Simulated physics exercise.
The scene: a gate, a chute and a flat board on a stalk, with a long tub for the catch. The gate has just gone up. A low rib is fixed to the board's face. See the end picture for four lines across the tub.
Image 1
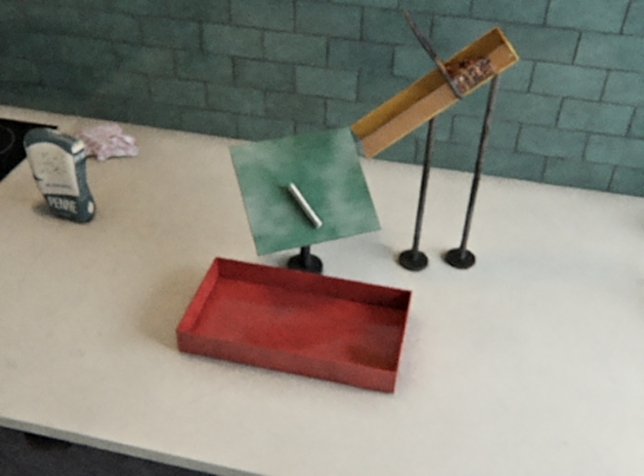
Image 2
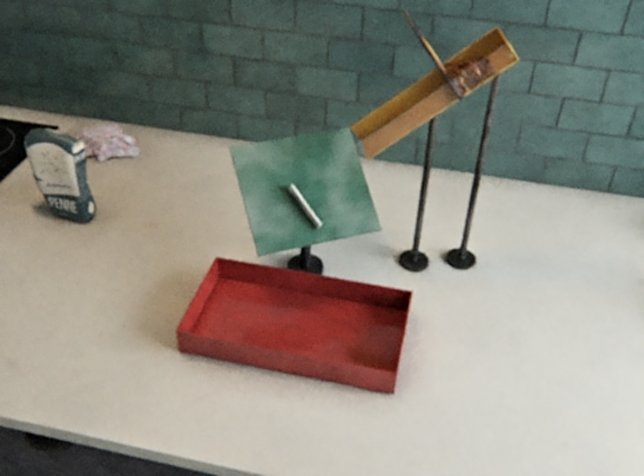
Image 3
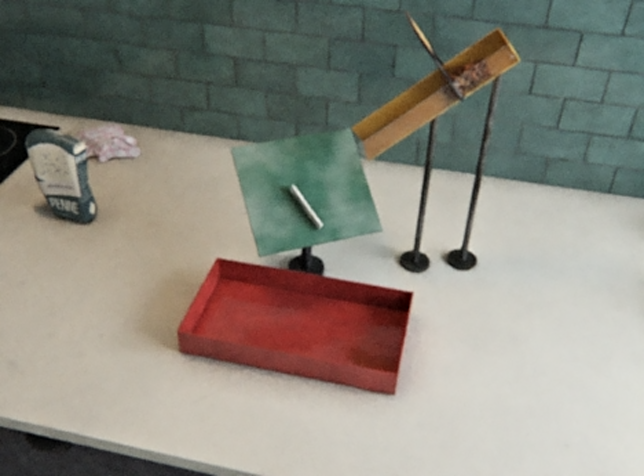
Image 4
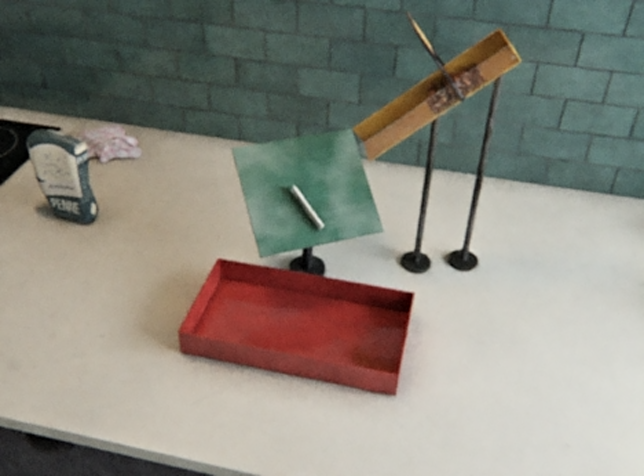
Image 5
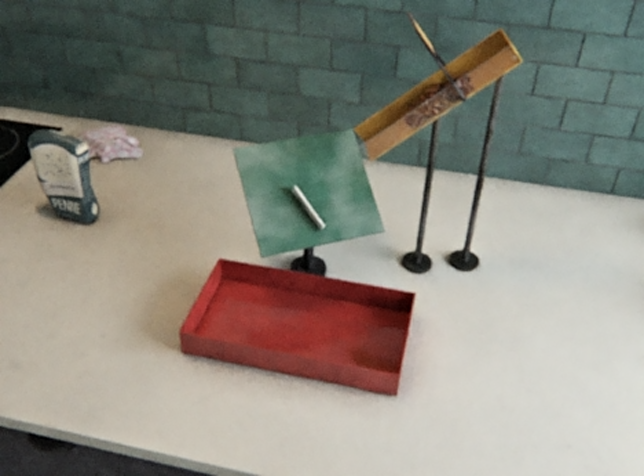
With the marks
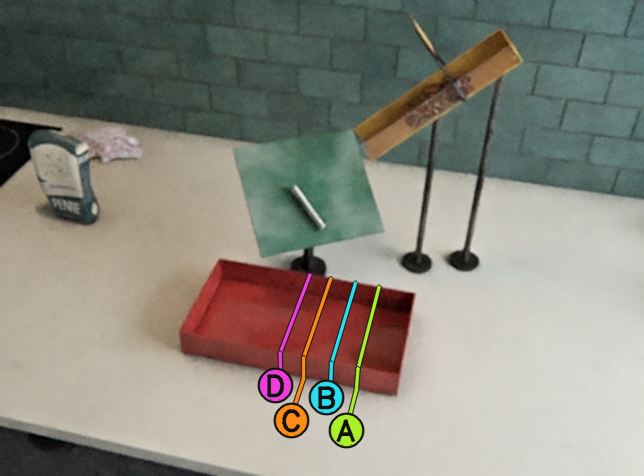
Small brown balls slide down a tilted wooden chute toward a slanted green board.
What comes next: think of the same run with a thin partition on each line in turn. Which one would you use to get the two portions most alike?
B.
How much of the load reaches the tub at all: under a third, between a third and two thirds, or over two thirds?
About that: Over two thirds.
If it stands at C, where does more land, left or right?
The right side.
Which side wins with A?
The left side.
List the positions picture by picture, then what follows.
In the first picture, load behind the gate near (470, 72), cereal balls; lip of the chute near (364, 150), sloping fairly steeply.
In the second picture, middle of the board near (306, 188), tilted fairly steeply; middle of its low edge near (322, 242); of its high edge near (291, 137).
In the third picture, front corners of the tub near (177, 331) and (397, 374), empty; front of the load near (446, 92).
In the fourth picture, middle of the load near (451, 88); its front near (429, 101), close to a quarter of the way to the lip; rib from (294, 186) to (323, 226).
In the fifth picture, middle of the load near (438, 98); its front near (407, 119), close to half of the way to the lip.
On the marked copy, line A crosses the front rim at (358, 367); line B crosses the front rim at (331, 362); line C crosses the front rim at (303, 356); line D crosses the front rim at (280, 352).
For line A, of what is caught, all but a few on the left of the divider, only a few on the right.
For line B, of what is caught, close to a third on the left of the divider, close to two thirds on the right.
For line C, of what is caught, a small share on the left of the divider, the bulk on the right.
For line D, of what is caught, a small share on the left of the divider, all but a few on the right.
